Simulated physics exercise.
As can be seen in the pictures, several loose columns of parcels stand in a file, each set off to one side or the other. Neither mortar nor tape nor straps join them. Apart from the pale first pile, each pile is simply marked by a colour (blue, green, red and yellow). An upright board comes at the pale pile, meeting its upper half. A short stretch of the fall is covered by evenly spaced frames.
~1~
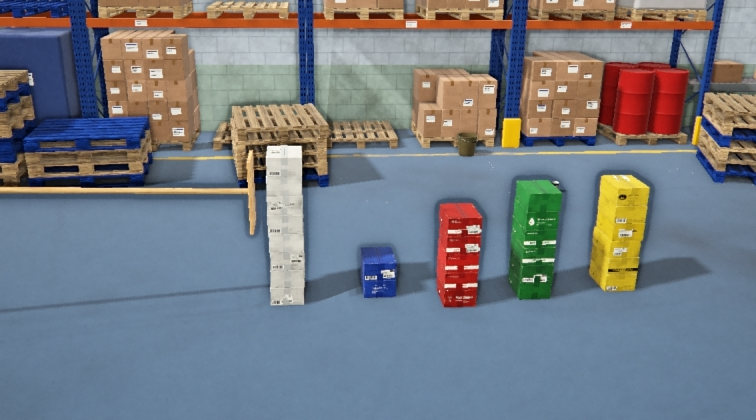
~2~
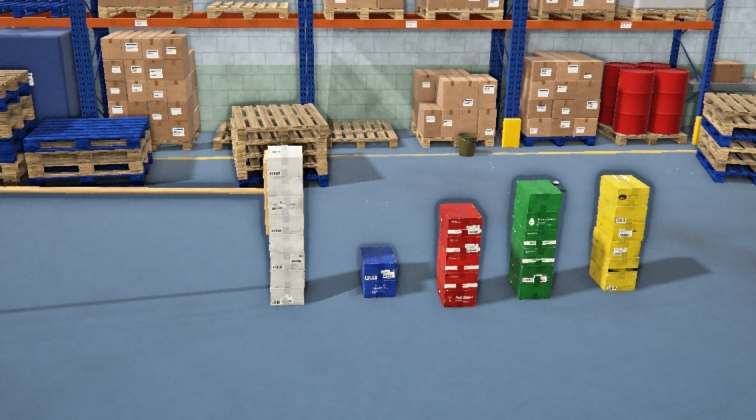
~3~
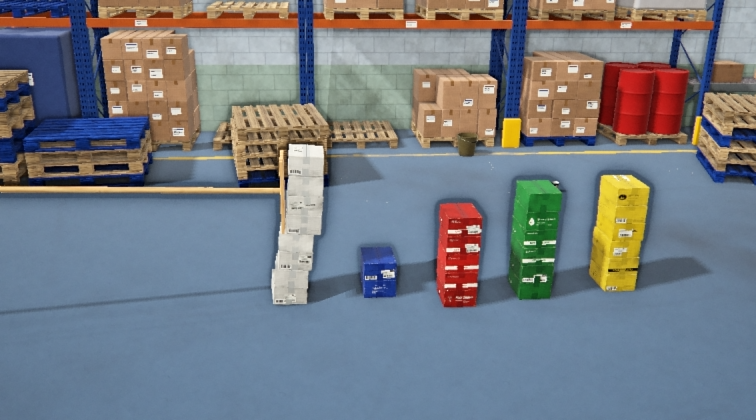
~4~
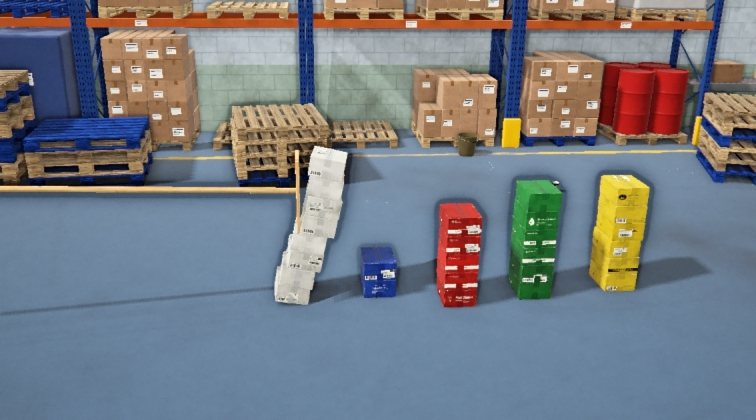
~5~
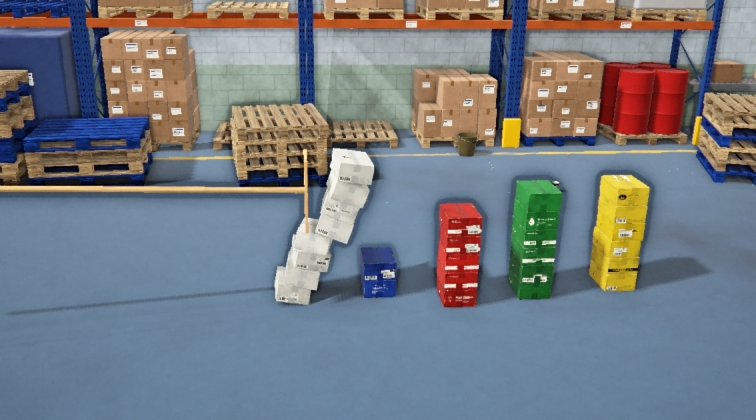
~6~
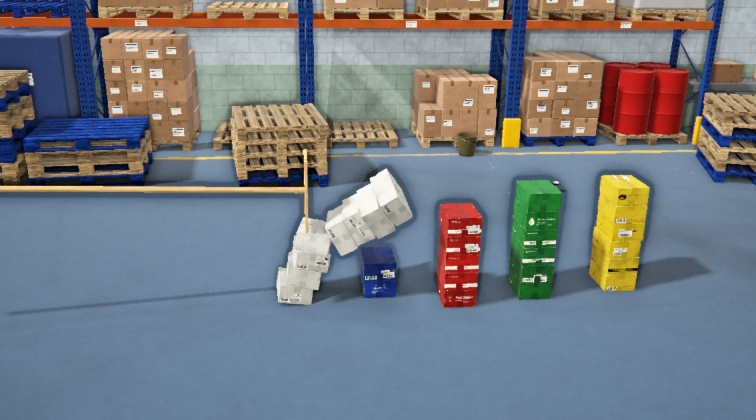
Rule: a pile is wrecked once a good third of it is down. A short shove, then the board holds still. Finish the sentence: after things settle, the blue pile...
It remains mostly standing.
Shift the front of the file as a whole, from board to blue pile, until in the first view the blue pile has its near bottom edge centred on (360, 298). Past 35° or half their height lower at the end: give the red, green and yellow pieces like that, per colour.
Red: 0; green: 0; yellow: 0.
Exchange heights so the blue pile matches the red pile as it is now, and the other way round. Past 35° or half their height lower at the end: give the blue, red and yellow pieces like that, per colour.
Blue 0, red 0, yellow 0.
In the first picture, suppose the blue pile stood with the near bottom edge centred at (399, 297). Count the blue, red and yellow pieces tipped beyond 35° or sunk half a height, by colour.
The counts are blue 0, red 0, yellow 0.
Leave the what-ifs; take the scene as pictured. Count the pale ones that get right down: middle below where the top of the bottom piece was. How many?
Total: 3.
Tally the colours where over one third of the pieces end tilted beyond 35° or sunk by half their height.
The total is 0.
Shortly afterwards, 4 of the pale pile down; none of the 2 blue parcels down (0 of 19 in all colours); top blue parcel unmoved.
In the end, 4 of the pale pile down; none of the 2 blue parcels down (0 of 19 in all colours); top blue parcel unmoved; top red parcel unmoved. From the last view, middles, top blue parcel near (379, 263), top red parcel near (461, 220).
